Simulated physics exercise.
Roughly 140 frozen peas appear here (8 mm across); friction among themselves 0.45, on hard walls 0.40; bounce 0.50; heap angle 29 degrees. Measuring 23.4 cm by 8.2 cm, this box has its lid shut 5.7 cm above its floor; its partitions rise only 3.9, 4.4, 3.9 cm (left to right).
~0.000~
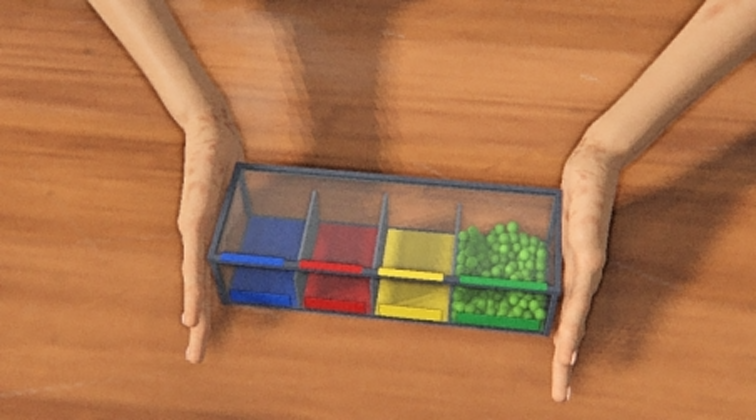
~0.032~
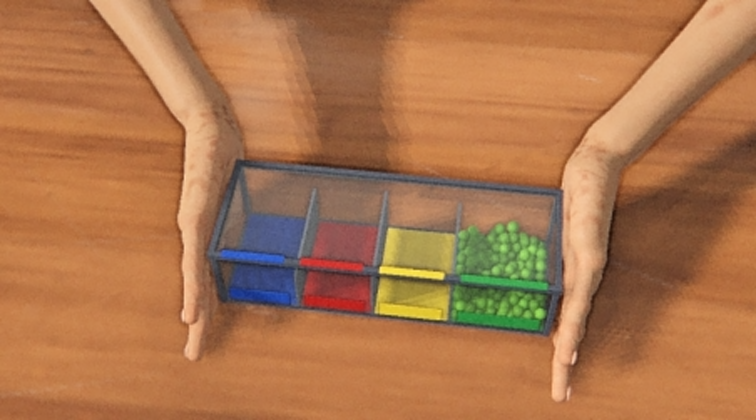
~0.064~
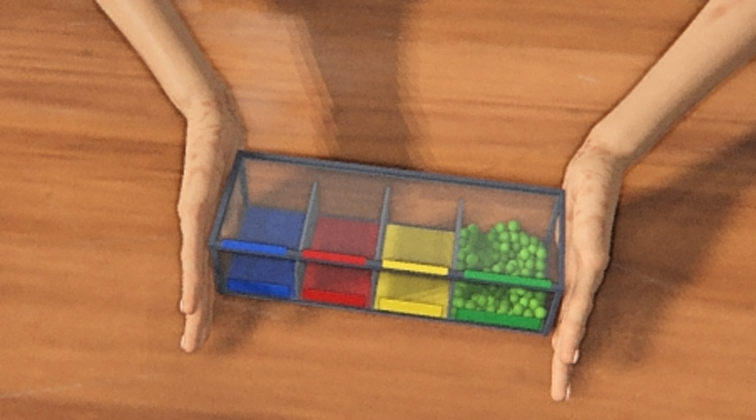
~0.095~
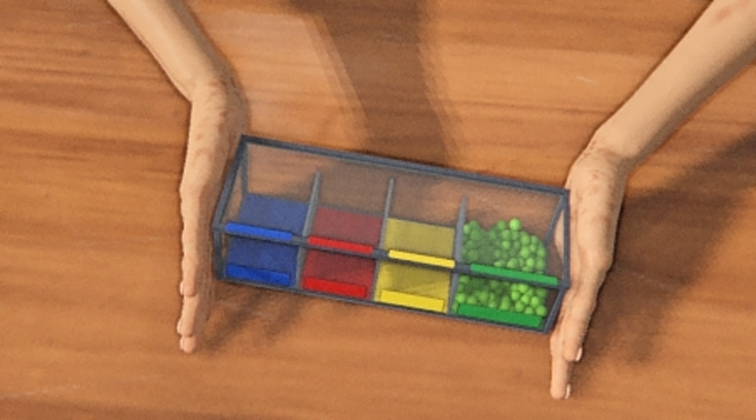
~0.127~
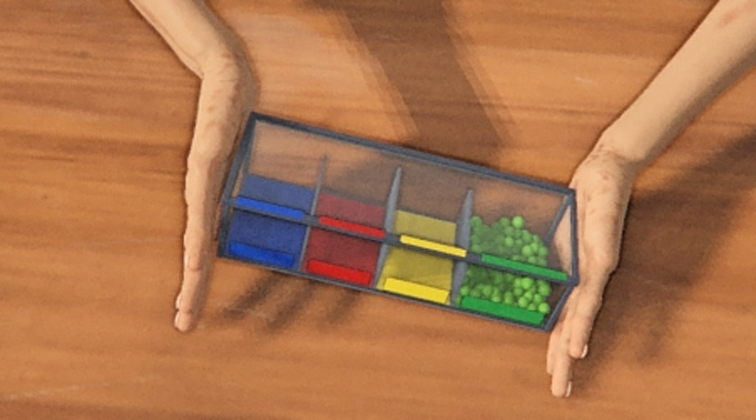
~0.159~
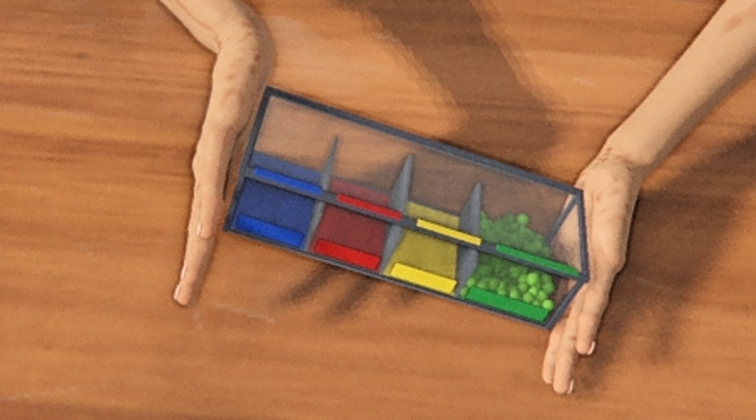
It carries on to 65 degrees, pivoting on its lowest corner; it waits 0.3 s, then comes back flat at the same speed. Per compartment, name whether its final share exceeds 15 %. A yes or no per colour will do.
Red compartment: No. Blue compartment: No. Green compartment: Yes. Yellow compartment: No.
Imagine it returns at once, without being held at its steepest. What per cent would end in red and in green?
In that case red 0; green 100.
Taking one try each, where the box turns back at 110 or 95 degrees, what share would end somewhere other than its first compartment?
About 0 and 0 per cent.
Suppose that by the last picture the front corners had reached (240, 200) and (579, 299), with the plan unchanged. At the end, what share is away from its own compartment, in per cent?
About 0 per cent.
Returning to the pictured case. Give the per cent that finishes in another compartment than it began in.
Near 0 per cent, all told.
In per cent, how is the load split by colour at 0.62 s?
Per cent by colour: Red 0; blue 0; green 100; yellow 0.
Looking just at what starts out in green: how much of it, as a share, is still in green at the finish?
Around 100 percent stays put.
After 0.62 s, tilt 65 degrees; green 100 %.
Then, at 0.92 s, tilt 40 degrees; green 100 %.
After 1.33 s, tilt 0 degrees; green 100 %.
By 1.7 s all is still; red 0 %, blue 0 %, green 100 %, yellow 0 %.
